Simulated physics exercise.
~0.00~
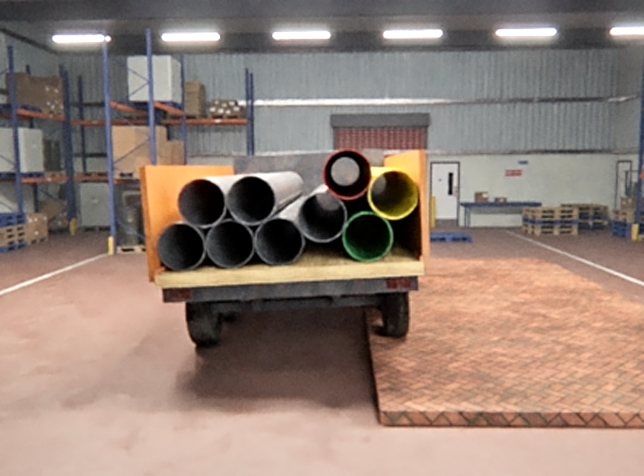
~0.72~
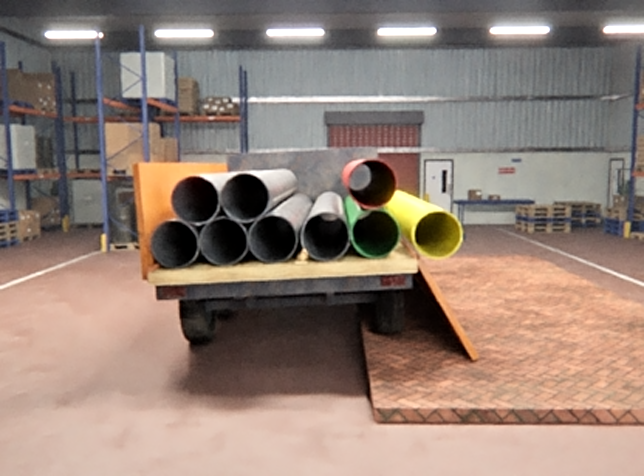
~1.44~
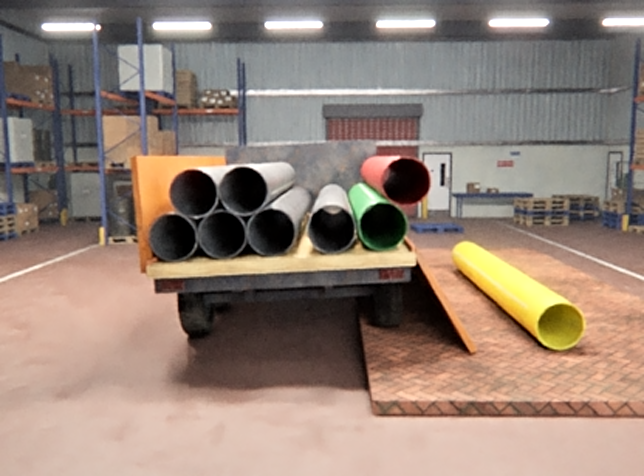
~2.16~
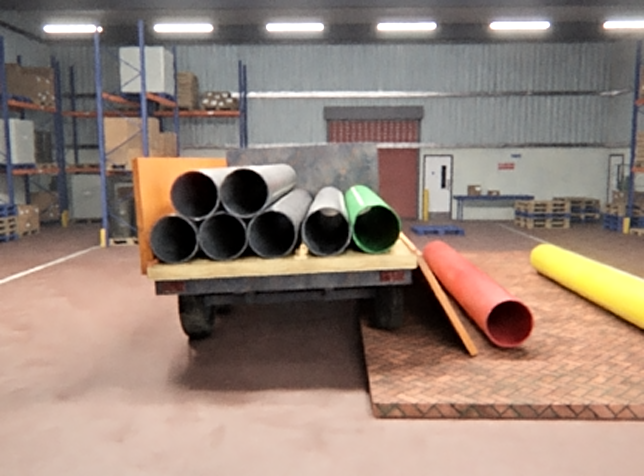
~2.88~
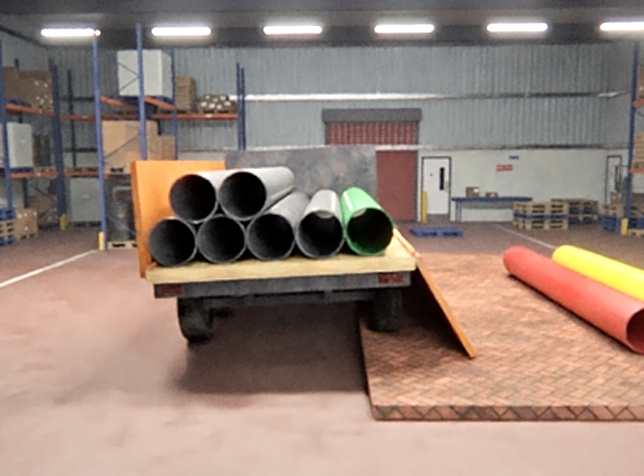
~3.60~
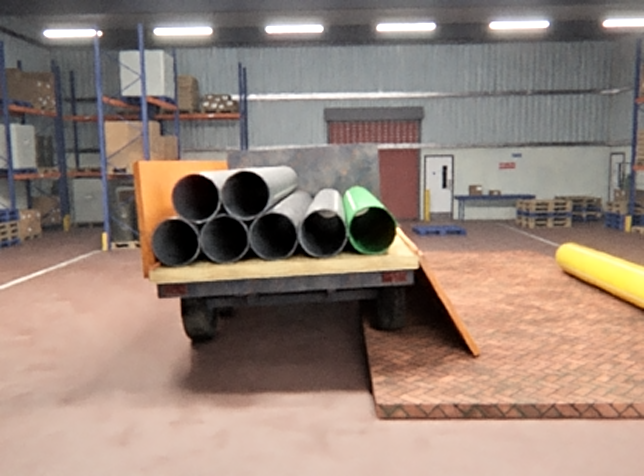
Yellow then red pipes rolling off a parked trailer as its right side drops, while green and grey pipes stay aboard.
